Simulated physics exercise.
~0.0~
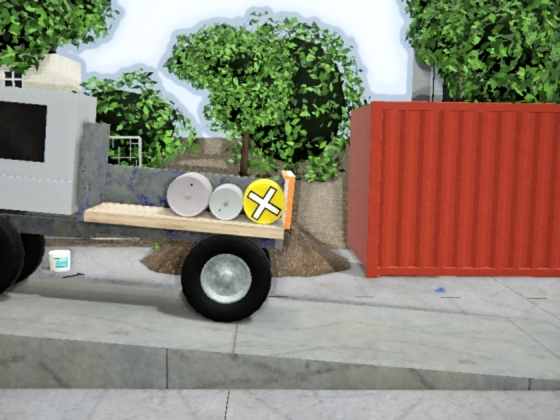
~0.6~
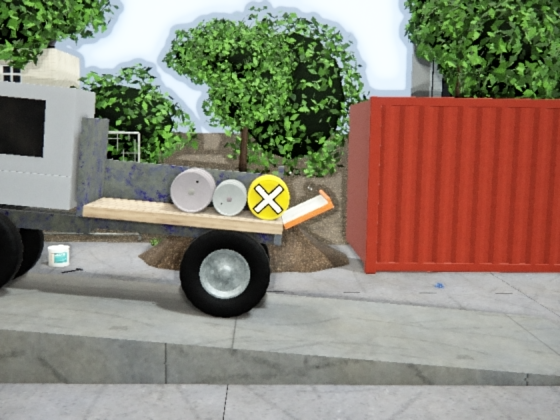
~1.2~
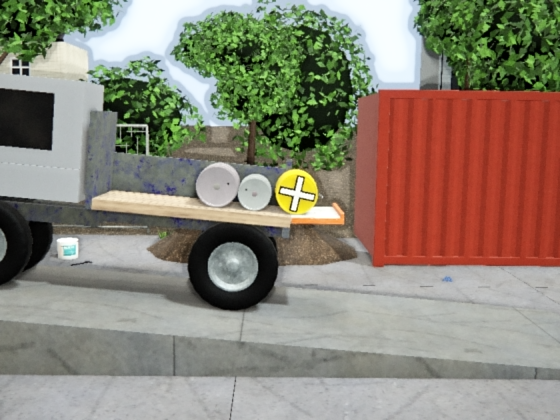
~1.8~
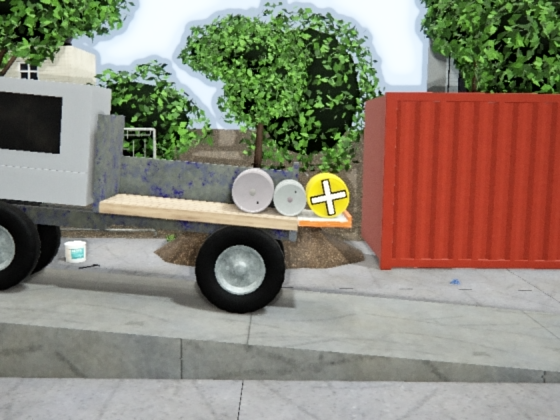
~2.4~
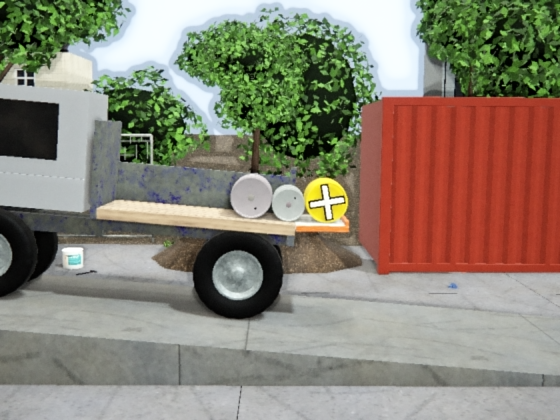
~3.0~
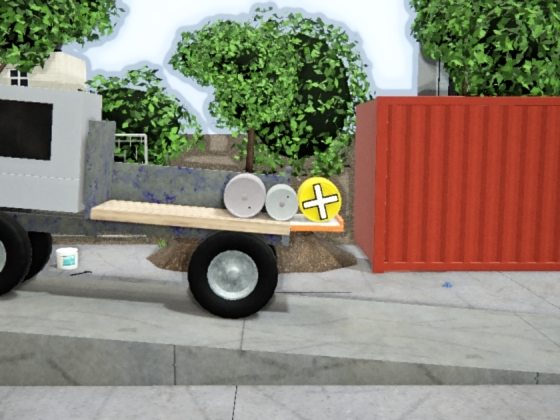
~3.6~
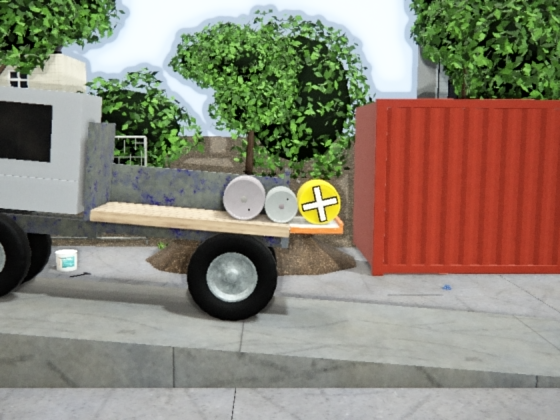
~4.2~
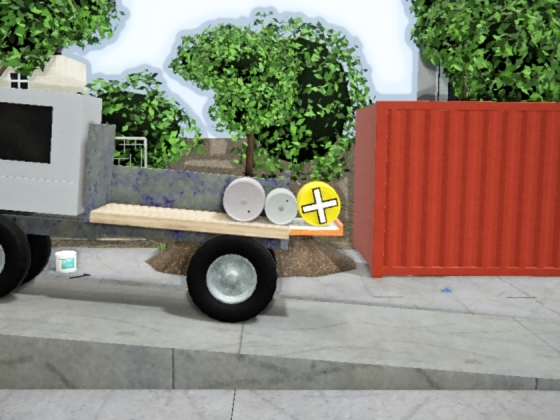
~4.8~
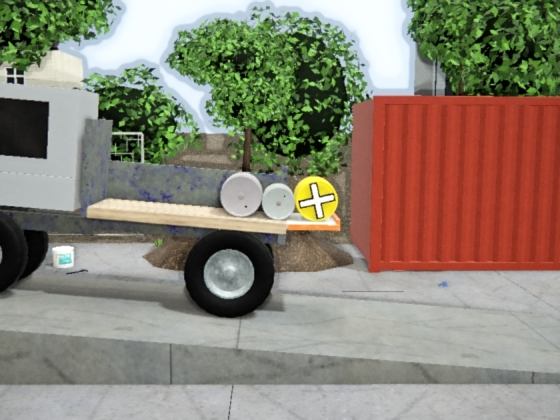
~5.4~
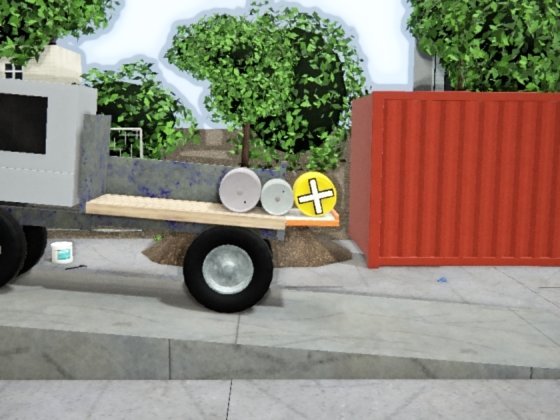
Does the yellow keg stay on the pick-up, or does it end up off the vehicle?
The yellow keg stays on the pick-up. It rolls onto the lowered tailgate and comes to rest there.
